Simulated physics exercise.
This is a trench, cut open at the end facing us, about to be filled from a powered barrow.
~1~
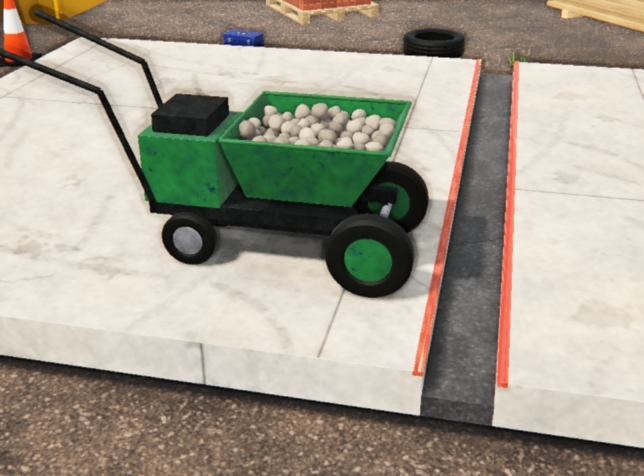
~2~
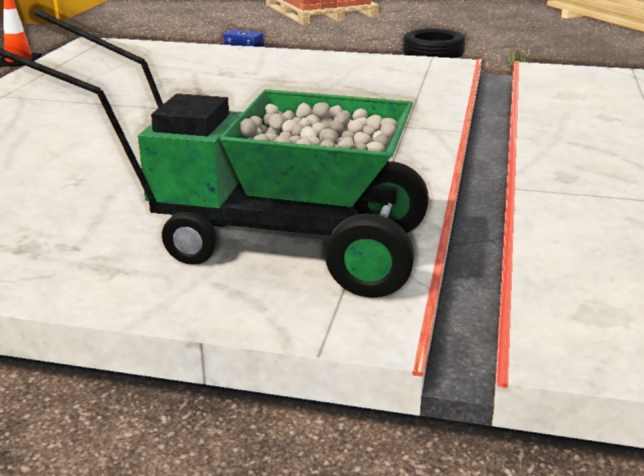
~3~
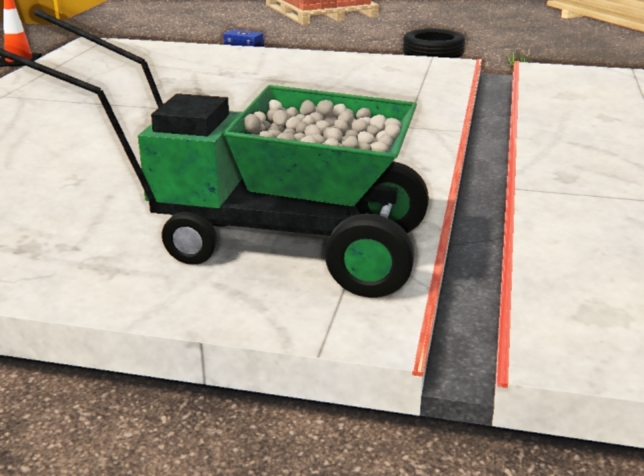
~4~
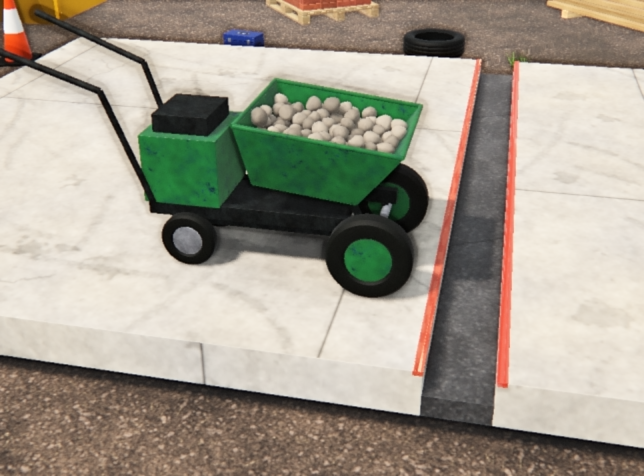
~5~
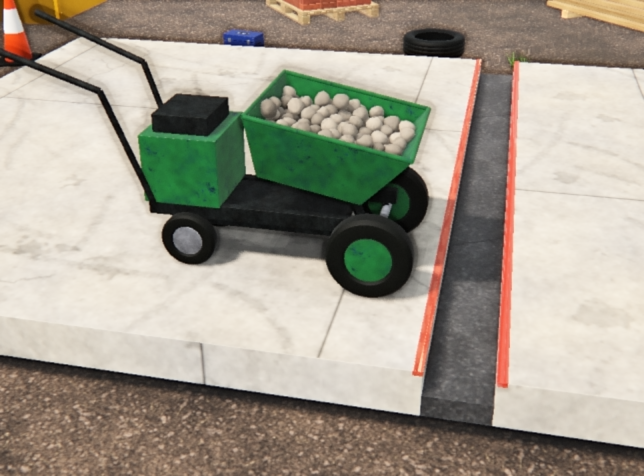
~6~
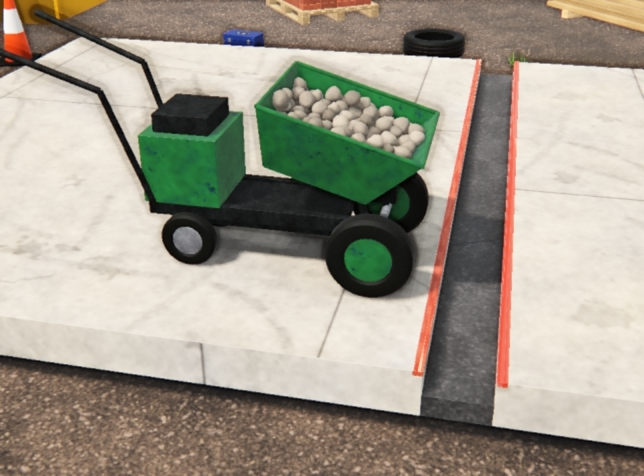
The green skip of pebbles on the barrow gradually tilts toward the trench at right.
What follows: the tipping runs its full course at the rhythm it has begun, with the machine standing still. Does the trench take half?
In the trench: Only the smaller part.
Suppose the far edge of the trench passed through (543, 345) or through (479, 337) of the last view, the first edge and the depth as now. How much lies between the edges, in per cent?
The first gives 60 %, the second 10 %.
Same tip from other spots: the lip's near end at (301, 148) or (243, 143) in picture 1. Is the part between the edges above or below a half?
One: More than half. Two: Below a half.
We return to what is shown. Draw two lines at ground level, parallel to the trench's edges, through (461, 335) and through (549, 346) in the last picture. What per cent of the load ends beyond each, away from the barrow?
In turn 90 and 50 in a hundred.
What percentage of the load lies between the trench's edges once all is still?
Near 25 %.
Just after the last frame, skip tipped steeply; every one in the skip.
A moment on, skip tipped right over; the larger part in the skip; just a few in or heaped over the trench; about a tenth beyond it; about a tenth falling.
Further on, skip tipped right over; about a tenth in the skip; about a tenth in or heaped over the trench; the larger part beyond it; just a few falling.
When it is over, skip tipped right over; roughly a quarter in or heaped over the trench; the larger part beyond it.
